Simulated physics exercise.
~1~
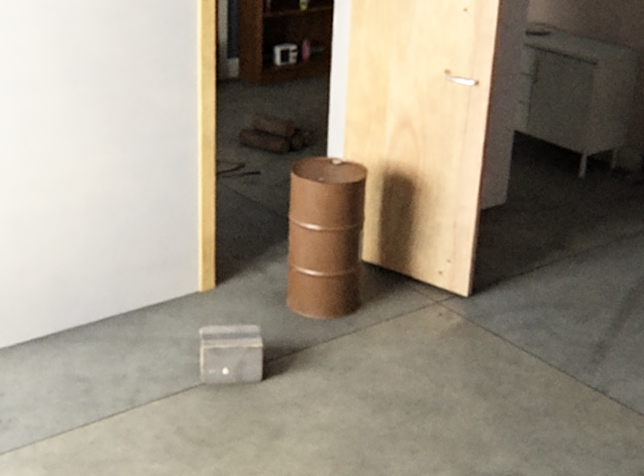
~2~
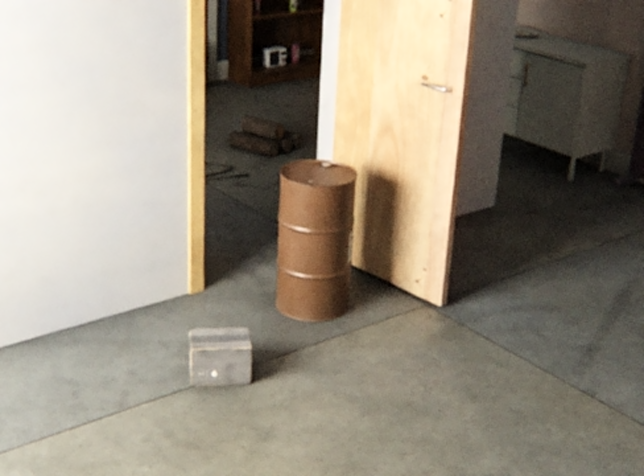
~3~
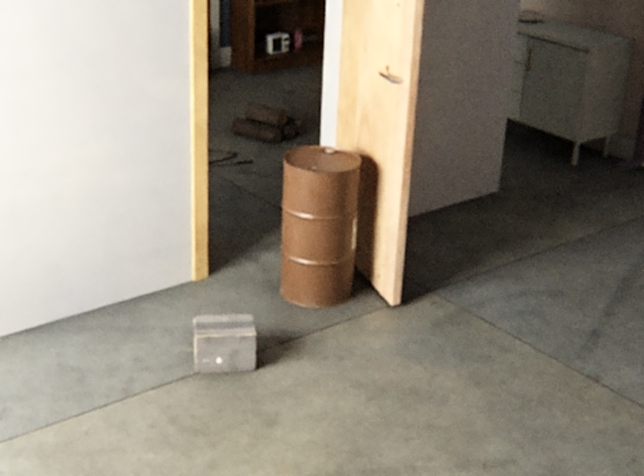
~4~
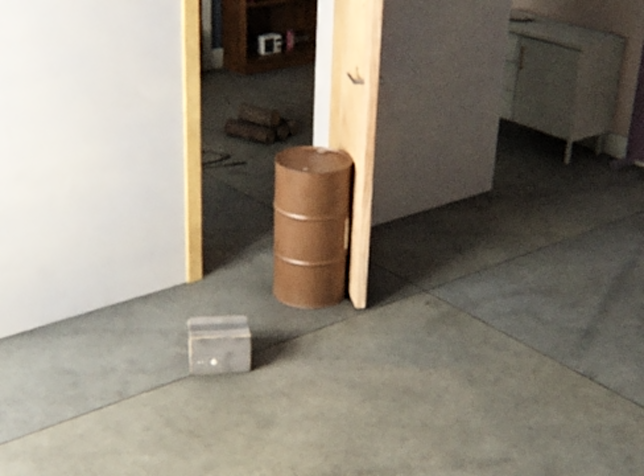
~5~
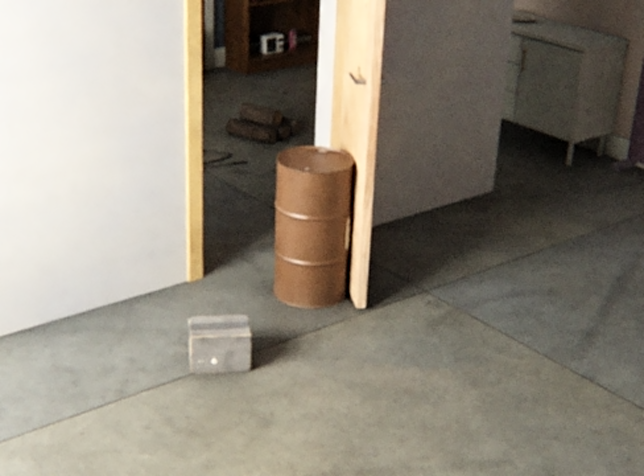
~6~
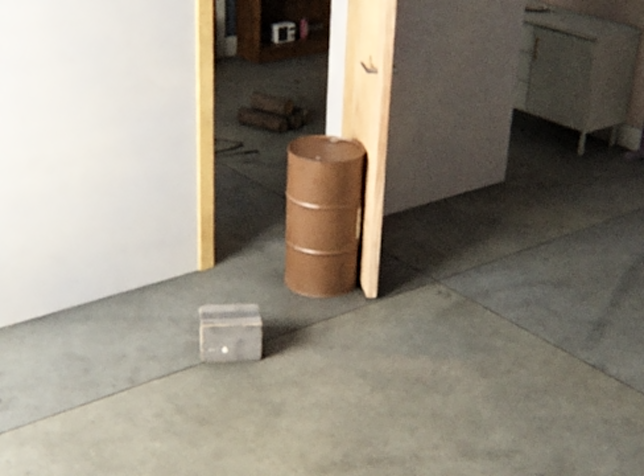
A pale wooden door stands wide open in a room with a grey floor, seen from slightly above by a gently swaying camera. A brown drum stands in the doorway to the left of the door, and a small grey parcel lies on the floor nearer the viewer. With nobody in view, the door swings partway toward closing, its free edge moving left toward the drum. It narrows to a thin edge and stops right beside the drum. The drum and parcel stay put, and the door remains partly open, blocked by the drum.
